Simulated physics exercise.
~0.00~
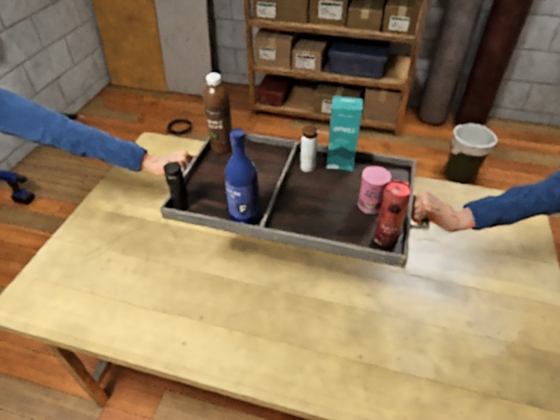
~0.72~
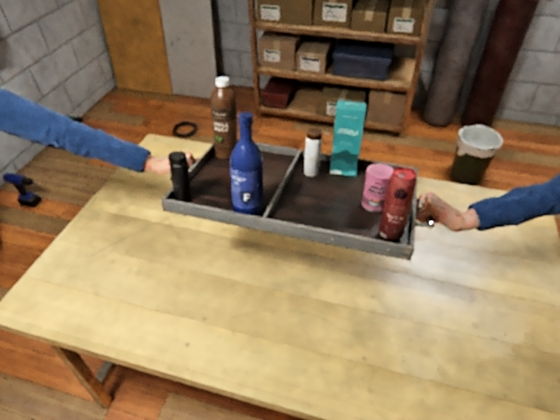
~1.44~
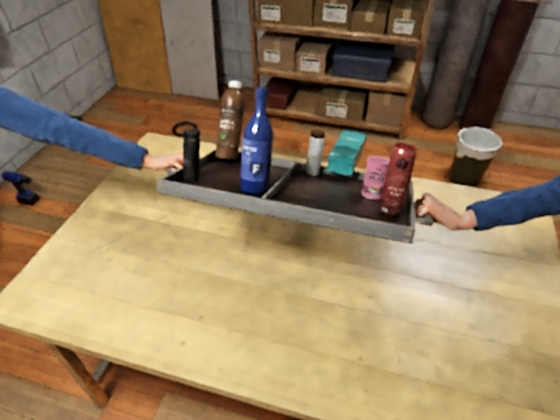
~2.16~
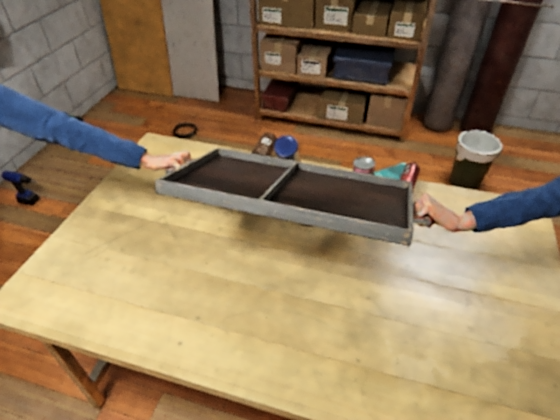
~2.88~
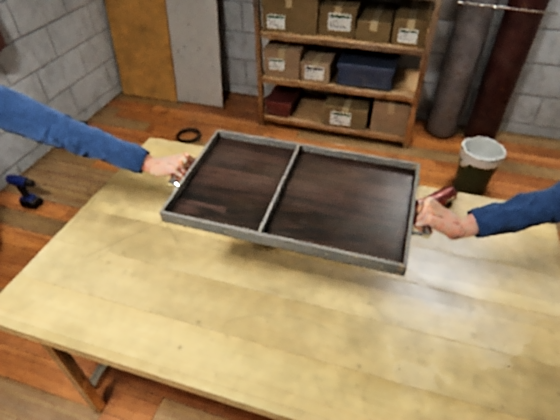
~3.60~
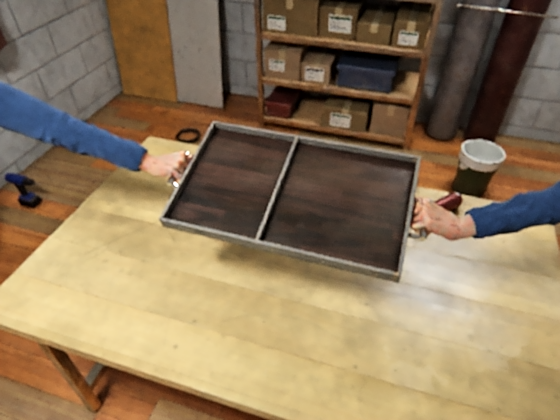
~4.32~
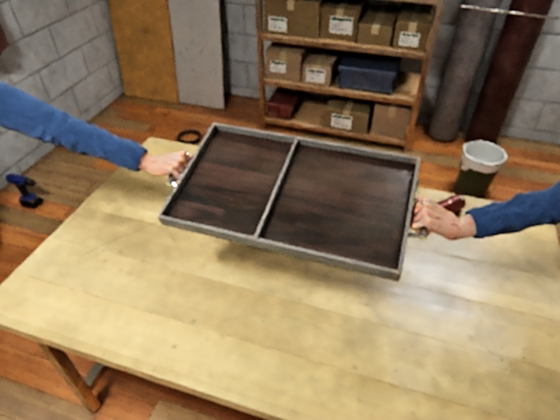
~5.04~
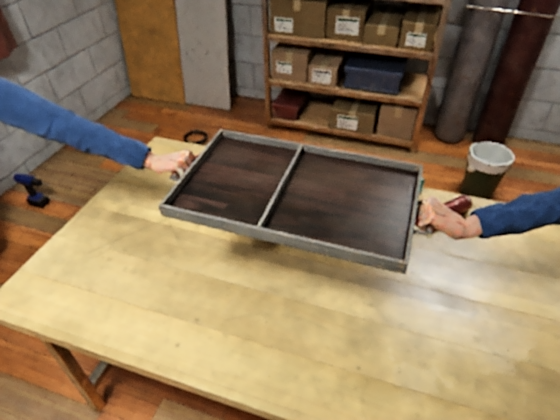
A tray of bottles, cans and a turquoise carton, held by two hands over a wooden table, tipped away toward the far side until everything slid off, then swung back the other way and ended nearly level and empty, still held up.
